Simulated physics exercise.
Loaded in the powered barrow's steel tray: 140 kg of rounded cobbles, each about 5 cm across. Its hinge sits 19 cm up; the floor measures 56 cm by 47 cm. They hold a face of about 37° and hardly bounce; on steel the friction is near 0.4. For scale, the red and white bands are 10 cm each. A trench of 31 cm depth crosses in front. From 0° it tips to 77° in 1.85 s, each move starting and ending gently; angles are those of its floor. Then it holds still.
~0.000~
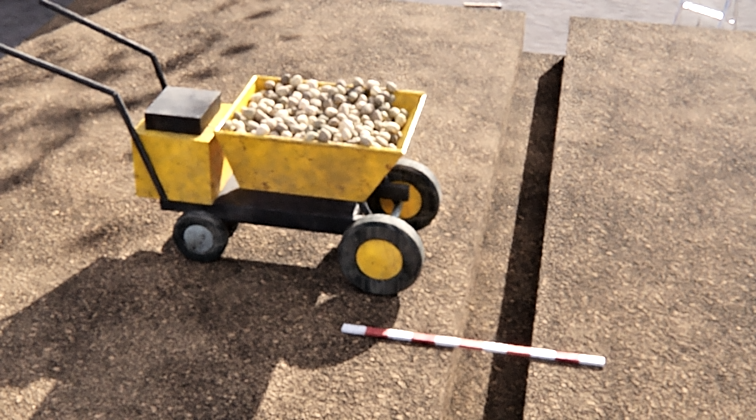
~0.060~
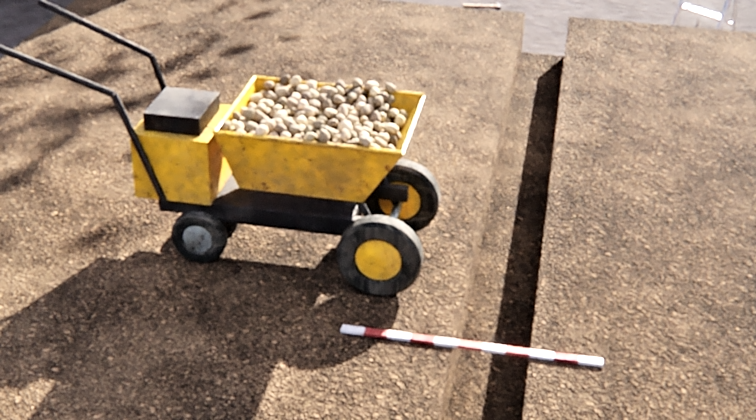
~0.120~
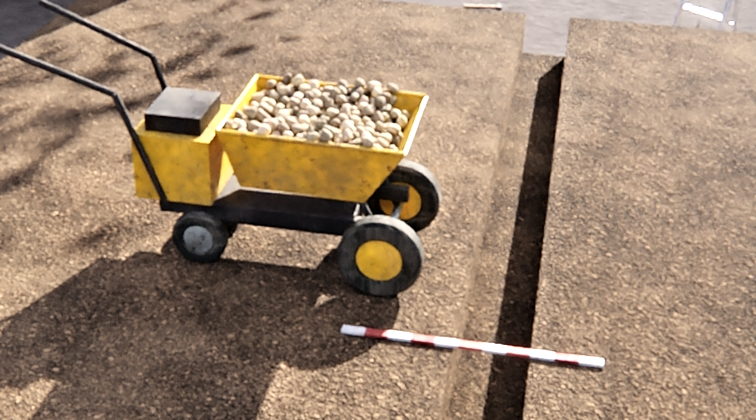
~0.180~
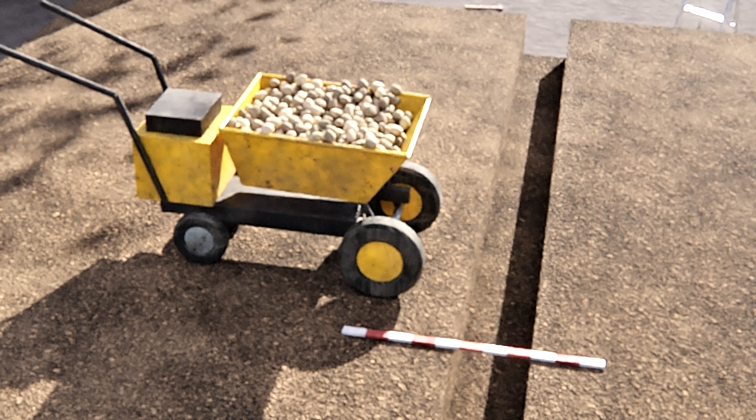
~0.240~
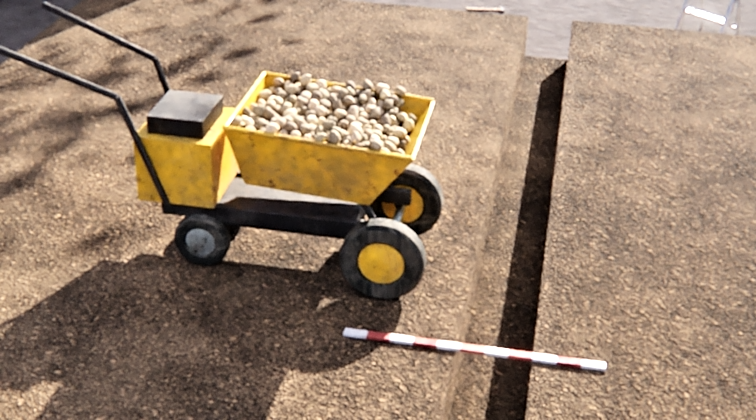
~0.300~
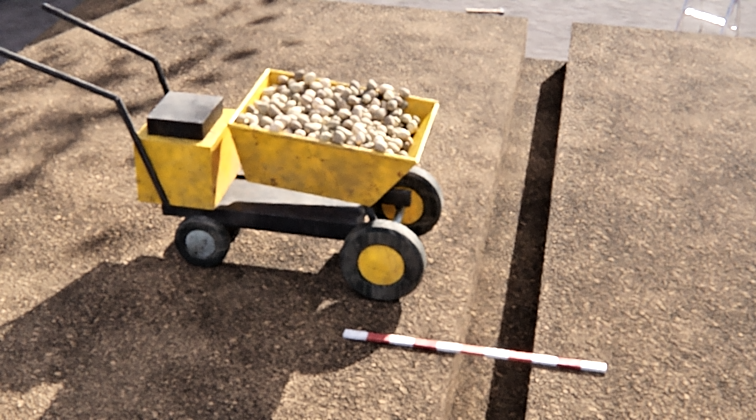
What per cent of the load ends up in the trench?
Some 53 per cent of it.
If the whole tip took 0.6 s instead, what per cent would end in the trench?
It would be near 25 per cent.
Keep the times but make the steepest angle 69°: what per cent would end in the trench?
In that case some 55 per cent.
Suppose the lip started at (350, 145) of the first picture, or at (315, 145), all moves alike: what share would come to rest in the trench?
About 100 and 80 per cent.
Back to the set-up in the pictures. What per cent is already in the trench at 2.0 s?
Some 20 per cent.
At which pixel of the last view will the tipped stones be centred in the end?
Around (533, 305).
After 1.4 s the floor is at 65°; 92 % in the tray, 7 % in the trench, 1 % past the trench; the foremost stones are at (556, 259).
After 2.0 s the floor is at 77°; 40 % in the tray, 21 % in the trench, 39 % past the trench; the foremost stones are at (679, 287).
After 2.3 s the floor is at 77°; 19 % in the tray, 32 % in the trench, 49 % past the trench; the foremost stones are at (730, 290).
After 4.2 s the floor is at 77°; 0 % in the tray, 53 % in the trench, 47 % past the trench; the foremost stones are at (744, 291).
